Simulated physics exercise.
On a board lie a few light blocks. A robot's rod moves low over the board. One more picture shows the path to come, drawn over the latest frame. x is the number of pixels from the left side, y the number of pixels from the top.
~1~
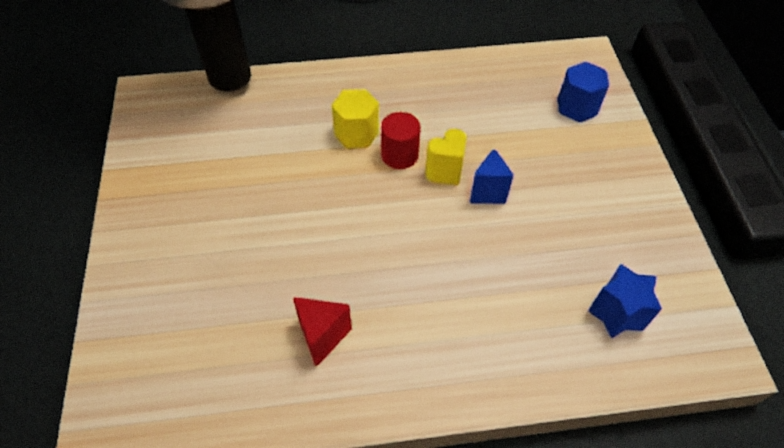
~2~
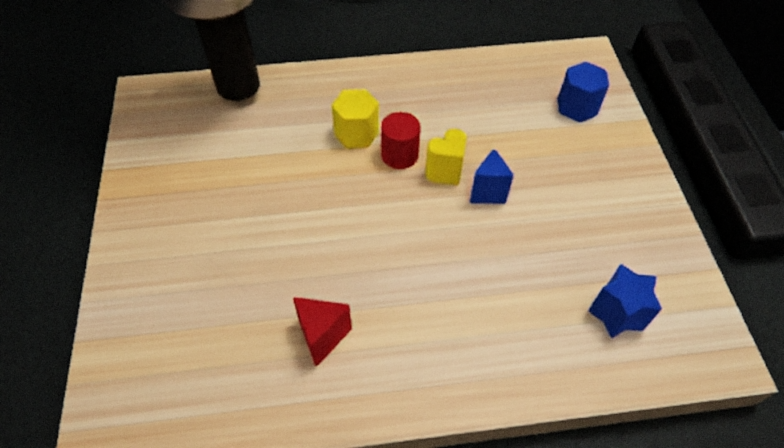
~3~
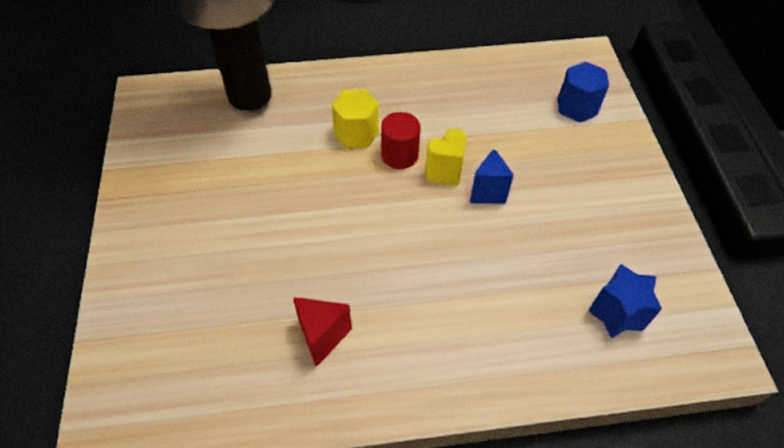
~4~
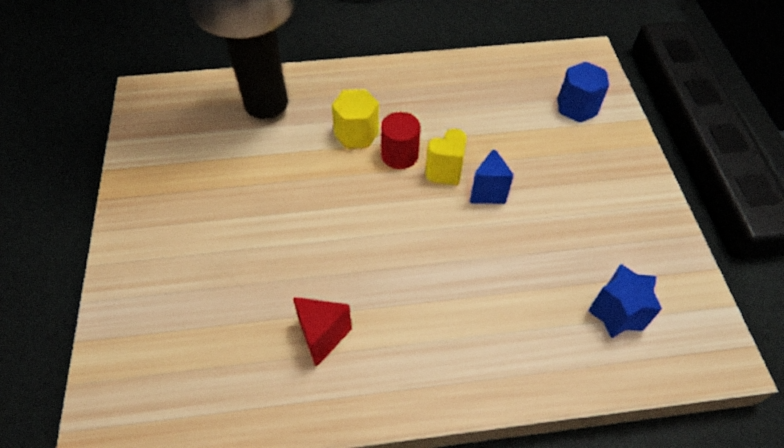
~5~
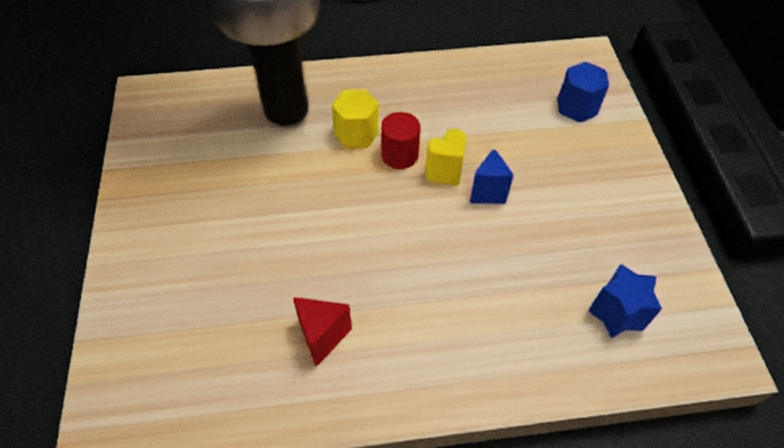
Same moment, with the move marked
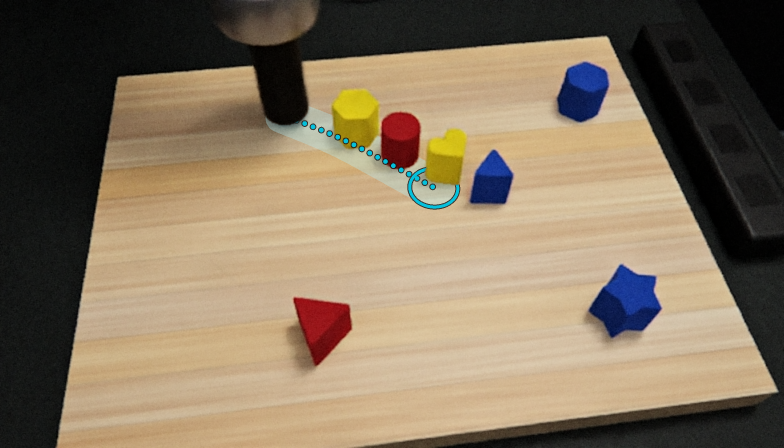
To begin with, a dark rod stands near the upper left of a wooden board scattered with red, yellow and blue blocks. The rod slides a short way right and slightly down, drawing close to the yellow hexagon, while all the blocks stay still.
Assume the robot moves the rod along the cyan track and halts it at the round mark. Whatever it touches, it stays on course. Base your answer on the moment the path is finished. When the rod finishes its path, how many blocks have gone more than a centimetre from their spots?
Blocks displaced: At least 3.
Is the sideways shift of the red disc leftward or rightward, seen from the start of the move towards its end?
To the left.
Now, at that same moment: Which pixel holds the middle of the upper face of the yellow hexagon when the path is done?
Near (408, 101).
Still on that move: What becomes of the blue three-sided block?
That block is shifted.
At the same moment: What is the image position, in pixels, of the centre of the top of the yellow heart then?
The centre of its top will be at (485, 157).
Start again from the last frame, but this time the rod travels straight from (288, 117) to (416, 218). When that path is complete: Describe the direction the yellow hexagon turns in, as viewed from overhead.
Looking from above, the answer is counterclockwise.
The line goes from (288, 117) by way of (336, 137) and (384, 161) to (434, 187).
On the path given first. One third of the way, rod at (337, 129); yellow hexagon at (380, 106), turned 30° anticlockwise; red disc at (411, 127).
Two thirds of the way, rod at (385, 153); yellow hexagon at (408, 101), turned 65° anticlockwise; red disc at (430, 129); yellow heart at (455, 148), turned 15° anticlockwise.
At the end, rod at (435, 180); yellow hexagon at (408, 101), turned 65° anticlockwise; red disc at (453, 126); yellow heart at (485, 157); blue three-sided block at (512, 168), turned 15° anticlockwise.
